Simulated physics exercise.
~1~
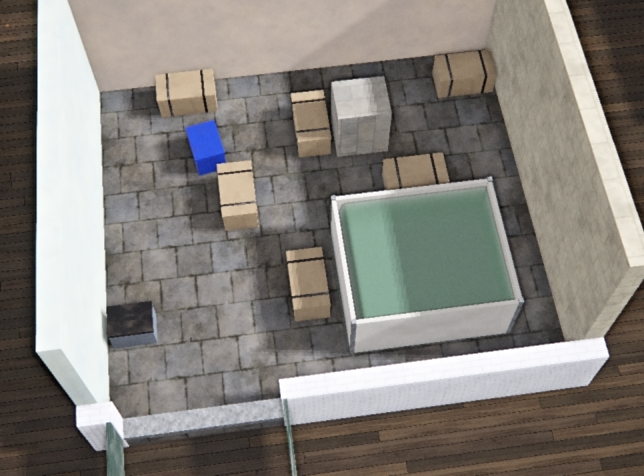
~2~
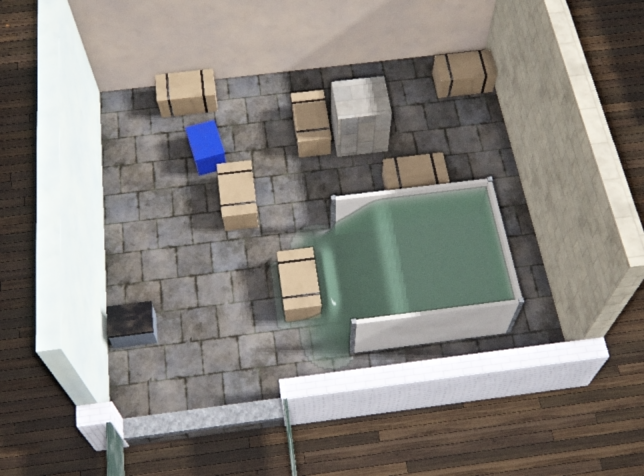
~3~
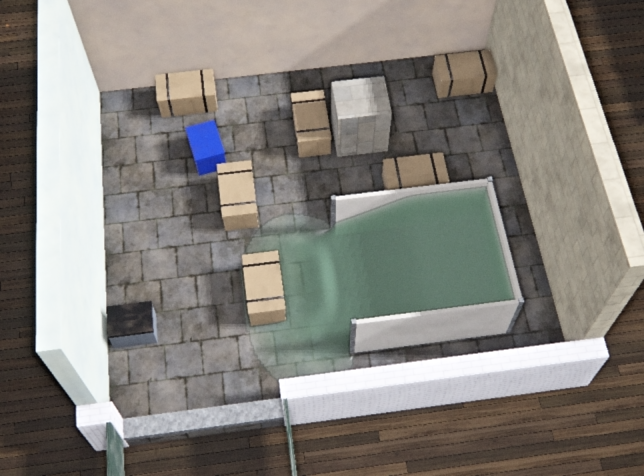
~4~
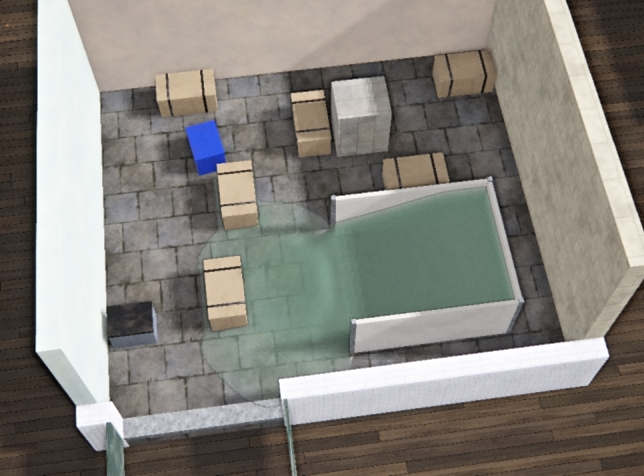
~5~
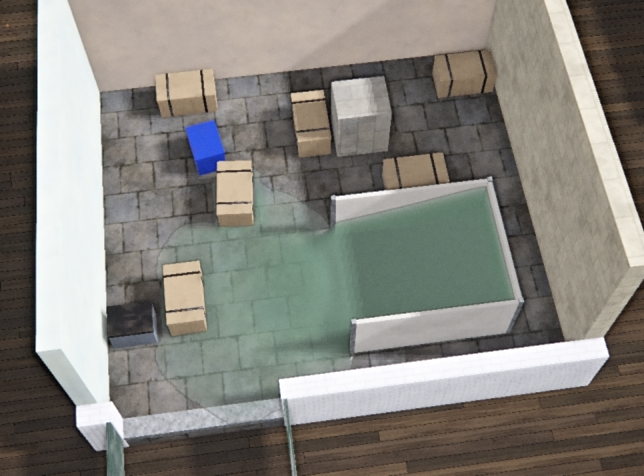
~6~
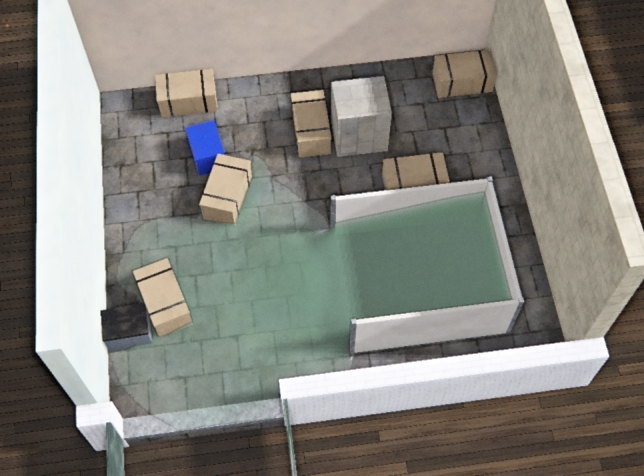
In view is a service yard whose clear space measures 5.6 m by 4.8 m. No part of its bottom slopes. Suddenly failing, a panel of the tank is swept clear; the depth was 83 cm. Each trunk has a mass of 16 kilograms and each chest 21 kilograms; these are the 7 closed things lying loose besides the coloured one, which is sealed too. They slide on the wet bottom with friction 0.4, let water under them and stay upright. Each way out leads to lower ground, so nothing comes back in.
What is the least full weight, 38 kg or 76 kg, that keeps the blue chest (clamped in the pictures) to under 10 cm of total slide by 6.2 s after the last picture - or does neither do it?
To my eye, it needs the heavier setting.
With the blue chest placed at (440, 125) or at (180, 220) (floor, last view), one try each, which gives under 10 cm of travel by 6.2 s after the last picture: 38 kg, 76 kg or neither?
One by one: Lighter mass suffices; no mass suffices.
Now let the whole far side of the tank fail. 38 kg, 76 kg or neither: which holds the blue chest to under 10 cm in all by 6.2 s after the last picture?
That way round, neither mass holds.
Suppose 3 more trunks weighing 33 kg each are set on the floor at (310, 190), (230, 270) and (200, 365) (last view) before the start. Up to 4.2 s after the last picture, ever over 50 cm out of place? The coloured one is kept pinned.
One after another they come out within the mark, beyond the mark, beyond the mark.
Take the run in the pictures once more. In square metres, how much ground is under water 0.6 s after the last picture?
About 14 m2.
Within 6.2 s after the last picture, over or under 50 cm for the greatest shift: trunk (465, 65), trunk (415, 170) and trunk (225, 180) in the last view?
Above, below, above.
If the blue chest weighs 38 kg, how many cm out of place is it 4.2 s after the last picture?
Close to 40 centimetres.
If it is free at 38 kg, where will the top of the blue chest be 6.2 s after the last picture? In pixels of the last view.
About (236, 128).
Then, 0.6 s after the last picture the blue chest would be 1 cm from its start with 38 kg and 0 cm from its start with 76 kg; 5 cm of water round it then.
Then, 2.3 s after the last picture the blue chest would be 11 cm from its start with 38 kg and 2 cm from its start with 76 kg; 9 cm of water round it then.
Then, 4.2 s after the last picture the blue chest would be 36 cm from its start with 38 kg and 2 cm from its start with 76 kg; 11 cm of water round it then.
Then, 6.2 s after the last picture the blue chest would be 46 cm from its start with 38 kg and 2 cm from its start with 76 kg; 8 cm of water round it then.
